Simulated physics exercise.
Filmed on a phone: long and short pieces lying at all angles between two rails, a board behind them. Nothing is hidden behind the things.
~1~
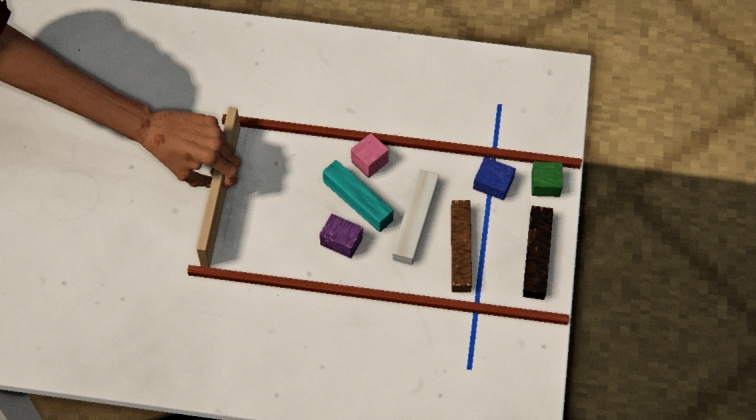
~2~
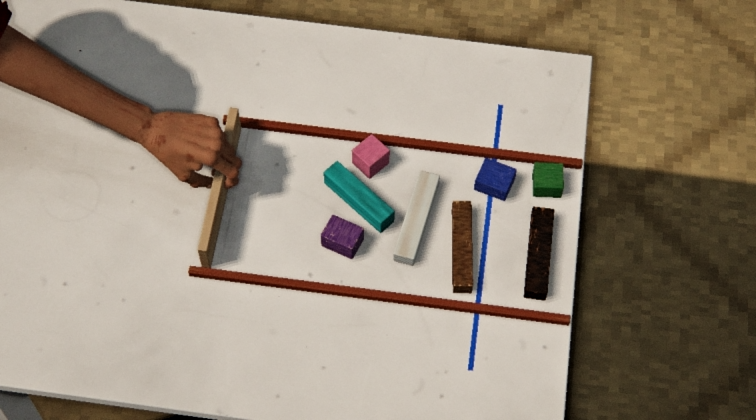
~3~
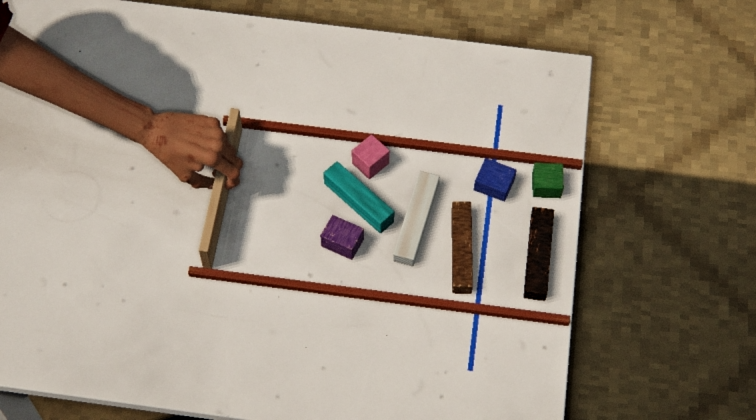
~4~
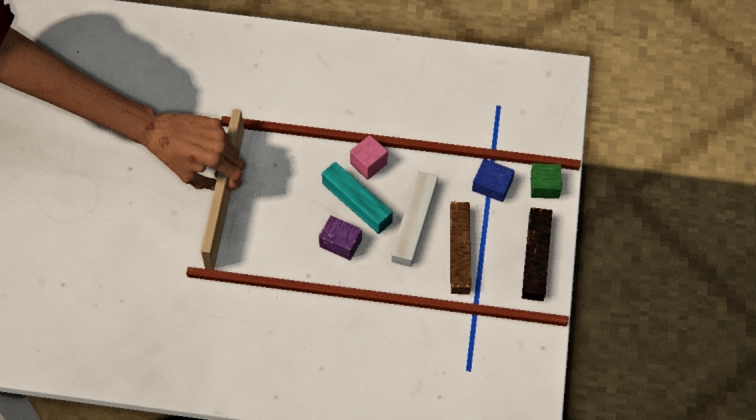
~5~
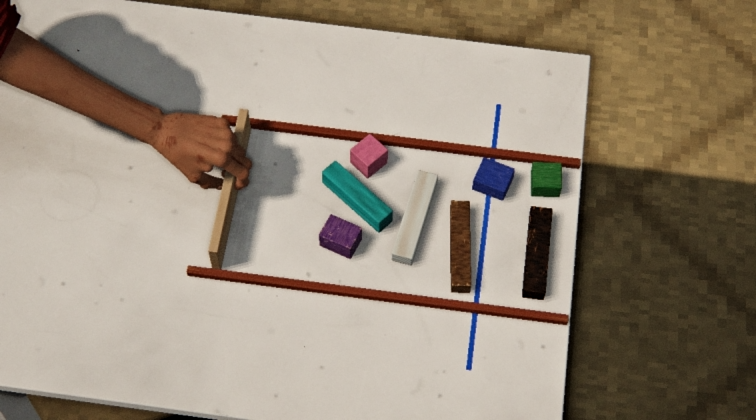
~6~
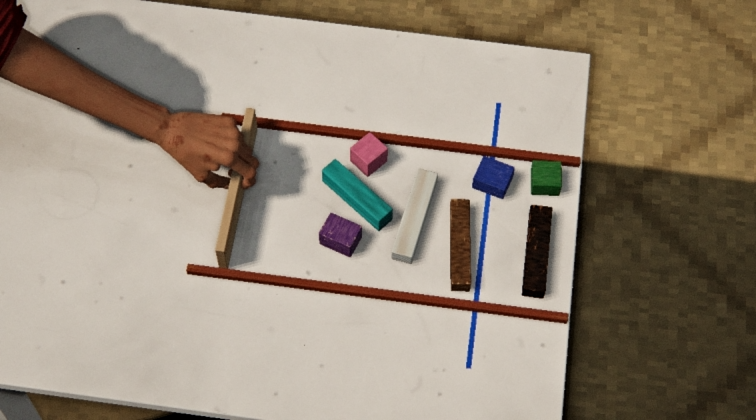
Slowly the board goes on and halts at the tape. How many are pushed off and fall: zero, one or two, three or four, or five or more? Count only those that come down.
The number that fall off is one or two.
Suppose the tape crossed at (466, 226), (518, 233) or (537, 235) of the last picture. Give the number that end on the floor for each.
The counts: 1, 3 and 5.
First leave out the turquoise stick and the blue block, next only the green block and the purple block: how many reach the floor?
Fallen: 0, and 0 in the other try.
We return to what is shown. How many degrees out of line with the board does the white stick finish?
Roughly 30° out of line.
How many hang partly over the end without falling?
Overhanging: 2.
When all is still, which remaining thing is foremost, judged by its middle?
The green block ends nearest.
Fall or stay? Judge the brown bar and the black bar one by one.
The brown bar remains up, the black bar tumbles off.
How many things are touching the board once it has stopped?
That makes 3.
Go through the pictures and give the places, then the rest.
Green block (547, 179); black bar (538, 252); blue block (494, 179); board (219, 186); tape (485, 230), in the first frame.
Black bar (539, 253); white stick (417, 218), in the second frame.
Blue block (495, 180); turquoise stick (359, 197), in the third frame.
Green block (546, 181); purple block (341, 238), in the fourth frame.
Black bar (537, 252); pink block (369, 156), in the fifth frame.
Green block (546, 178); black bar (537, 251); blue block (493, 178); board (237, 187); tape (484, 229), in the sixth frame.
A little later, none off yet; green block at rest near (546, 178); black bar at rest near (537, 251); blue block at rest near (493, 178).
When it is over, the number that fall off is one or two; down, black bar.
